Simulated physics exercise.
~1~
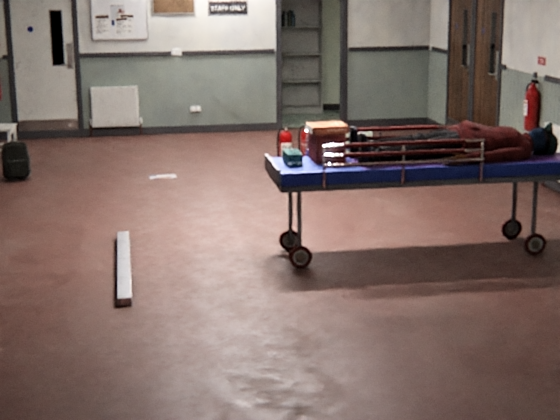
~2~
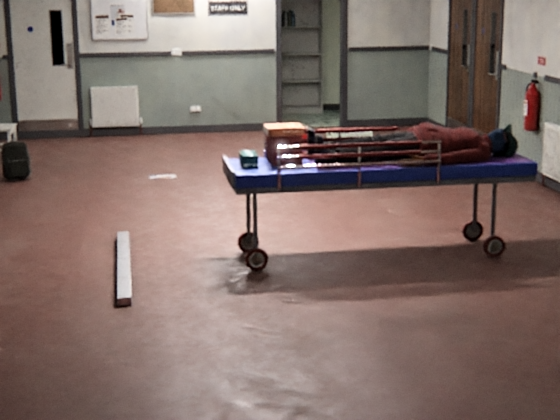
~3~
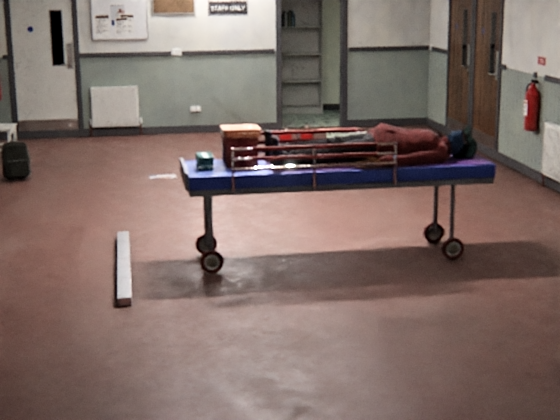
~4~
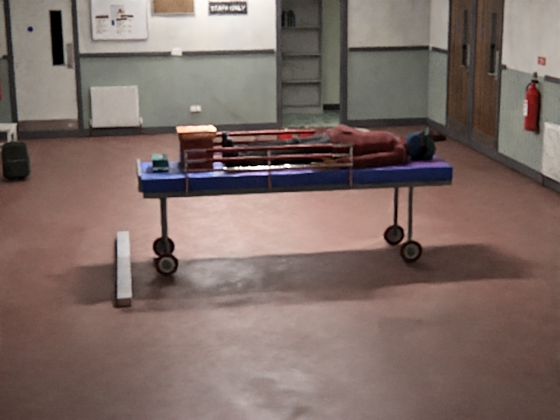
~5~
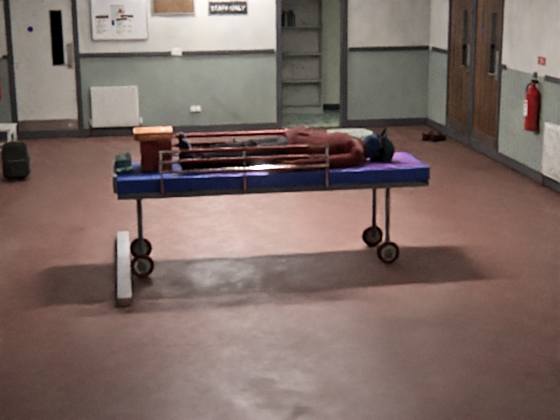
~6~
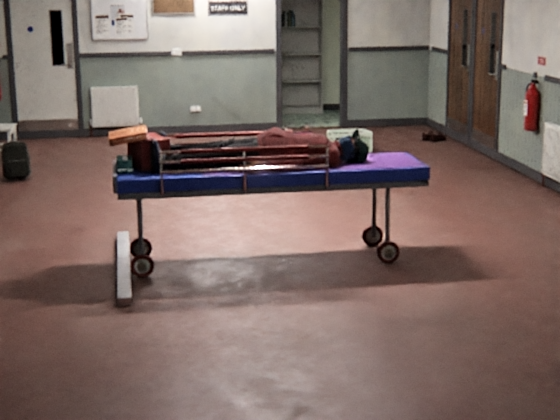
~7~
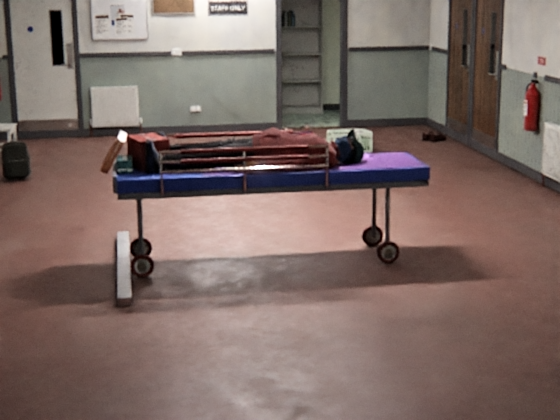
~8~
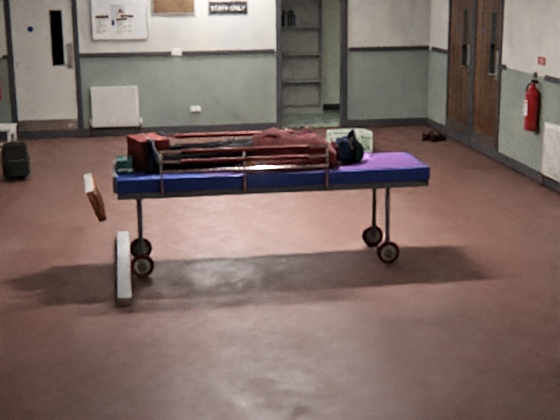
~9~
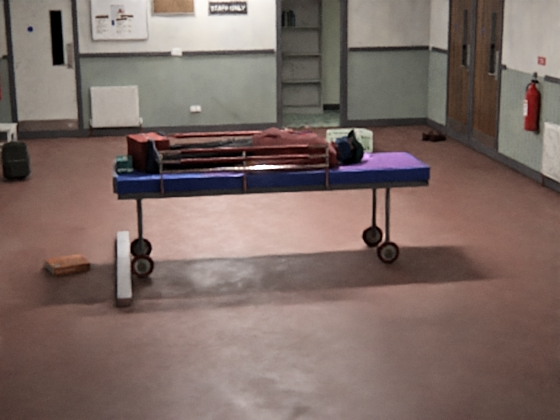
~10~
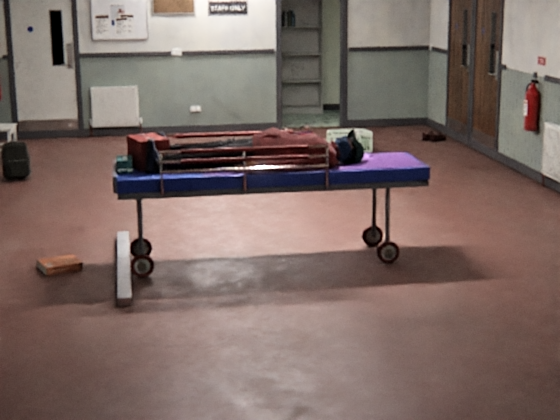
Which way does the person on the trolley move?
The person moves to the left, riding along with the trolley and then sliding a little further that way once it stops.
